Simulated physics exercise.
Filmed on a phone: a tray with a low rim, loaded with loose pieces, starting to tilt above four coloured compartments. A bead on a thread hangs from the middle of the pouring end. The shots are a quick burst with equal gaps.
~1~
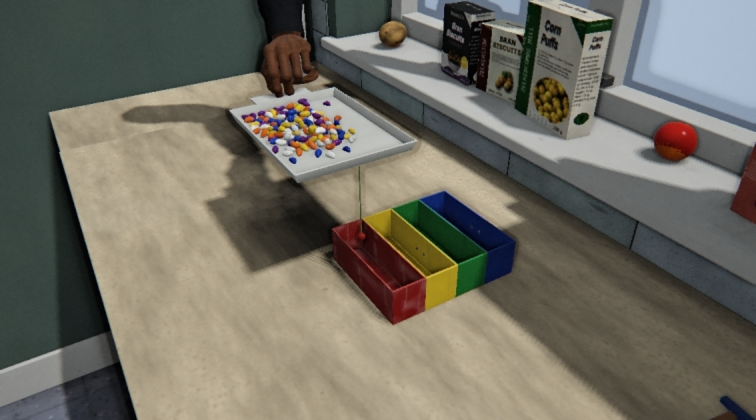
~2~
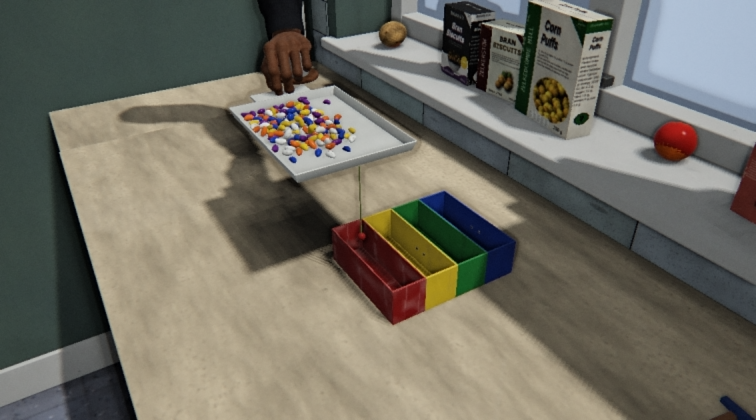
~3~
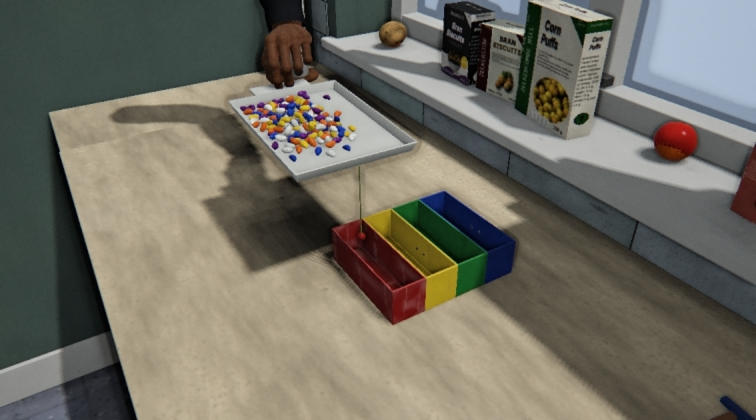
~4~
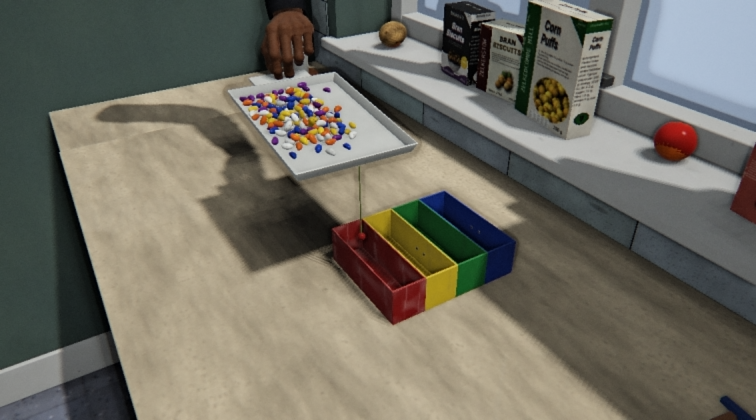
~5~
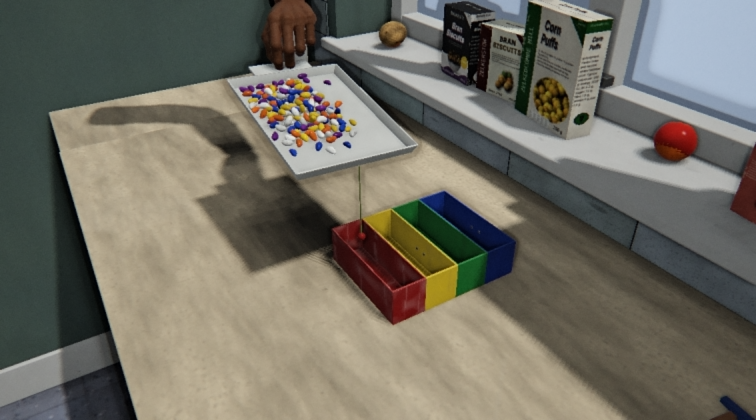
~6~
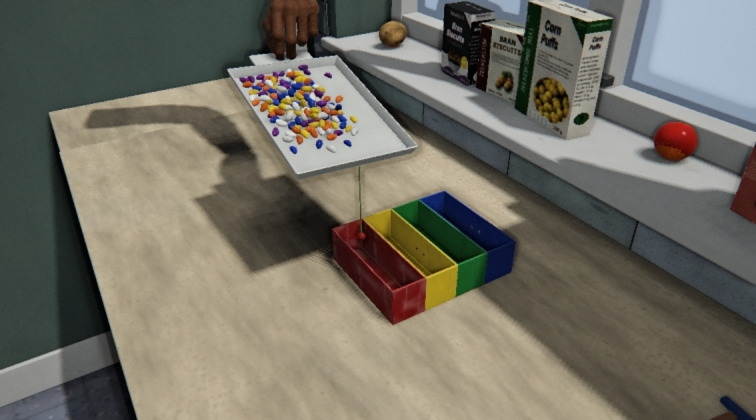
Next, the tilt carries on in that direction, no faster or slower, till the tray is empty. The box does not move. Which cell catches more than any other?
Fullest: The yellow cell.
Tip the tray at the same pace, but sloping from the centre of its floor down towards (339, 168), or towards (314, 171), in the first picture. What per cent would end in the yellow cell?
The first gives 10 %, the second 0 %.
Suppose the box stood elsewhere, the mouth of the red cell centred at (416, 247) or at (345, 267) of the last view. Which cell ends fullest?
One: The cell in red. Two: The green one.
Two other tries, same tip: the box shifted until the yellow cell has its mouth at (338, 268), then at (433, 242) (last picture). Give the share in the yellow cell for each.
Near 10 % and 30 %.
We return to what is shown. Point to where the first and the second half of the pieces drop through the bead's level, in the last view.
At about (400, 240), then at (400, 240).
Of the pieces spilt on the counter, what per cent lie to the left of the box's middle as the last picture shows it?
It comes to 80 per cent or so.
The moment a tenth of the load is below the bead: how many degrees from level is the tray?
Around 65° of tilt.
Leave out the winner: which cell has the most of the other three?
Next in line is the cell in red.
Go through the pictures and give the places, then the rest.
The first frame shows corners of the pouring end near (297, 173) and (412, 140), level; middle of the load near (302, 126), jelly beans; bead on its thread near (361, 236); red cell near (409, 298); yellow cell near (441, 285); green cell near (471, 272); blue cell near (500, 259).
The second frame shows corners of the pouring end near (297, 172) and (412, 140), level; middle of the load near (302, 124).
The third frame shows corners of the pouring end near (298, 172) and (412, 141), tipped barely, lowest at the right corner; middle of the load near (302, 120).
The fourth frame shows corners of the pouring end near (298, 171) and (413, 142), tipped a little, lowest at the right corner; middle of the load near (302, 114).
The fifth frame shows corners of the pouring end near (299, 171) and (413, 143), tipped a little, lowest at the right corner; middle of the load near (295, 110).
The sixth frame shows corners of the pouring end near (299, 170) and (413, 145), tipped clearly, lowest at the right corner; middle of the load near (295, 104); red cell near (409, 298); yellow cell near (441, 285); green cell near (471, 272); blue cell near (500, 259).
Shortly afterwards, tray tipped steeply; the bulk on the tray; only a few in the red cell; only a few in the yellow cell; only a few in the green cell; a little falling or outside the box.
Next, tray tipped right over; near a quarter on the tray; near a quarter in the yellow cell; near a quarter in the red cell; a little in the green cell; only a few in the blue cell; near a quarter falling or outside the box.
Some moments later, tray tipped past a quarter turn; near half in the yellow cell; near a quarter in the red cell; a little in the green cell; only a few in the blue cell; near a quarter falling or outside the box.
In the end, tray tipped past a quarter turn; near half in the yellow cell; near a quarter in the red cell; a little in the green cell; only a few in the blue cell; near a quarter outside the box.
